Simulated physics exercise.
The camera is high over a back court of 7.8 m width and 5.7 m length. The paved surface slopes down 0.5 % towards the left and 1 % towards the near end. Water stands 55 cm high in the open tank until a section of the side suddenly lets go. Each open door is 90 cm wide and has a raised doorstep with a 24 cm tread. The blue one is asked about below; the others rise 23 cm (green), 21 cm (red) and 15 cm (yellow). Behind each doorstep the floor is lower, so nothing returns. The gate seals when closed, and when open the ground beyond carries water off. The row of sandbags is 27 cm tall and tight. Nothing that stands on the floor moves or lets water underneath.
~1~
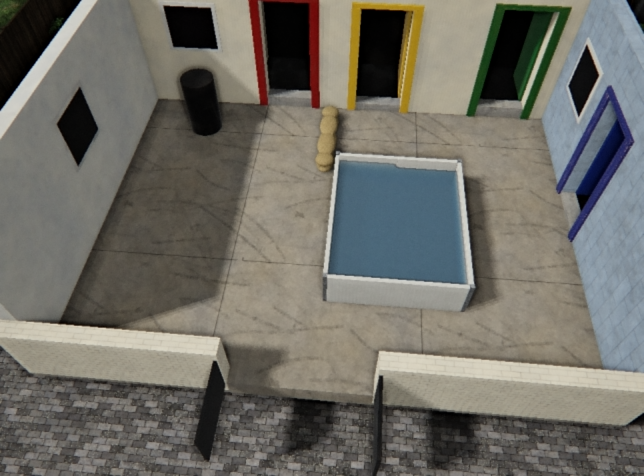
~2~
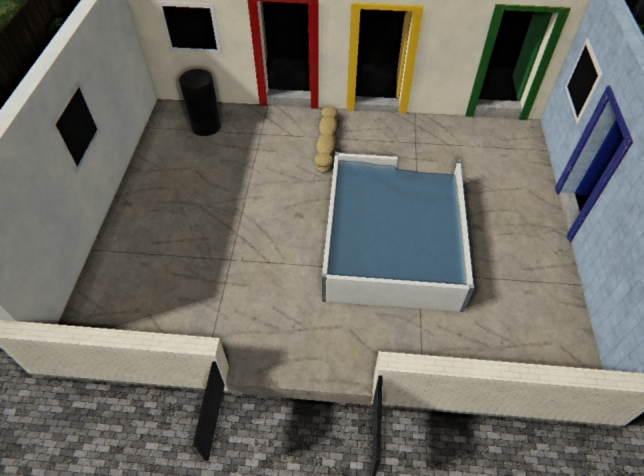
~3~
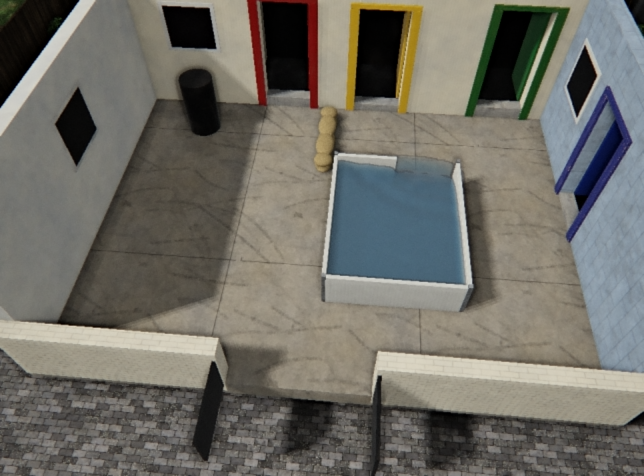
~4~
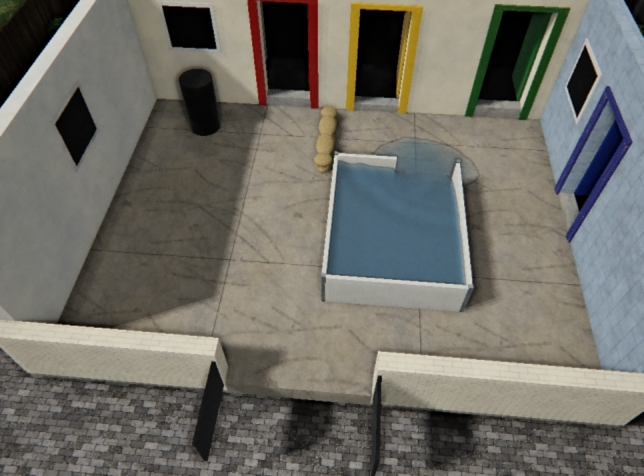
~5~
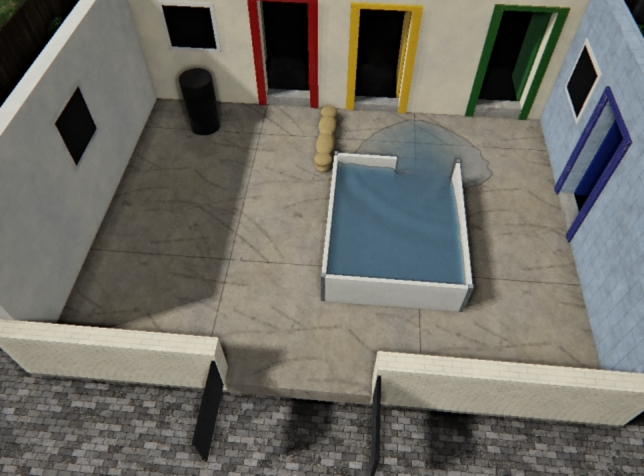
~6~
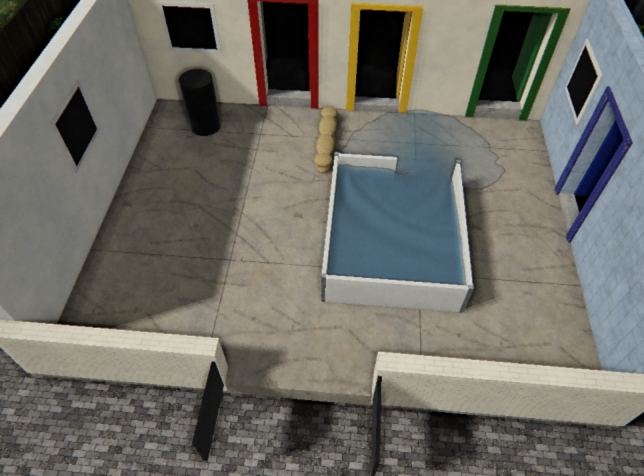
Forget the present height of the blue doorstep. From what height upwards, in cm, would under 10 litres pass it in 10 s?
It would have to be roughly 5.5 cm high.
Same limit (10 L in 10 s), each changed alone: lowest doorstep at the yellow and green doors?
About 20 cm at yellow and 20 cm at green.
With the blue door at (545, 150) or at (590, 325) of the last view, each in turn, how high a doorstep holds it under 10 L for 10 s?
About 23 and 7.5 cm.
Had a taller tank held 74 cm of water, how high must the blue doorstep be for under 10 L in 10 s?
Some 7.5 cm.
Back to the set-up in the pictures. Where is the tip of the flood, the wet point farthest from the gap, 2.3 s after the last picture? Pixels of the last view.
At about (182, 103).
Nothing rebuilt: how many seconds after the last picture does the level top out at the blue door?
Around 5.5 s.
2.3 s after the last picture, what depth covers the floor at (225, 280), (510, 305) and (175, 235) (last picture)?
About 0, 0 and 0 cm.
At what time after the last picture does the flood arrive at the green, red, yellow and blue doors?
Green 0.4 s, red 1.0 s, yellow 0.1 s, blue 2.0 s.
Then, 0.7 s after the last picture water covers 15 % of the floor, deepest (31 cm) near (422, 182); it has not reached the blue door.
Then, 2.3 s after the last picture water covers 30 % of the floor, deepest (30 cm) near (531, 129); 6 cm at the blue door, 0 litres in over its 8 cm doorstep.
Then, 9.3 s after the last picture water covers 85 % of the floor, deepest (13 cm) near (551, 394); 7 cm at the blue door, 1 litre in over its 8 cm doorstep.
At the blue door as built, the water peaked near 8 cm, 5.3 s after the last picture.
With a doorstep of 4.5 cm, 20 litres would have come in within the 10 s; with 6 cm, 7 litres. So under 10 litres takes about 5.5 cm.
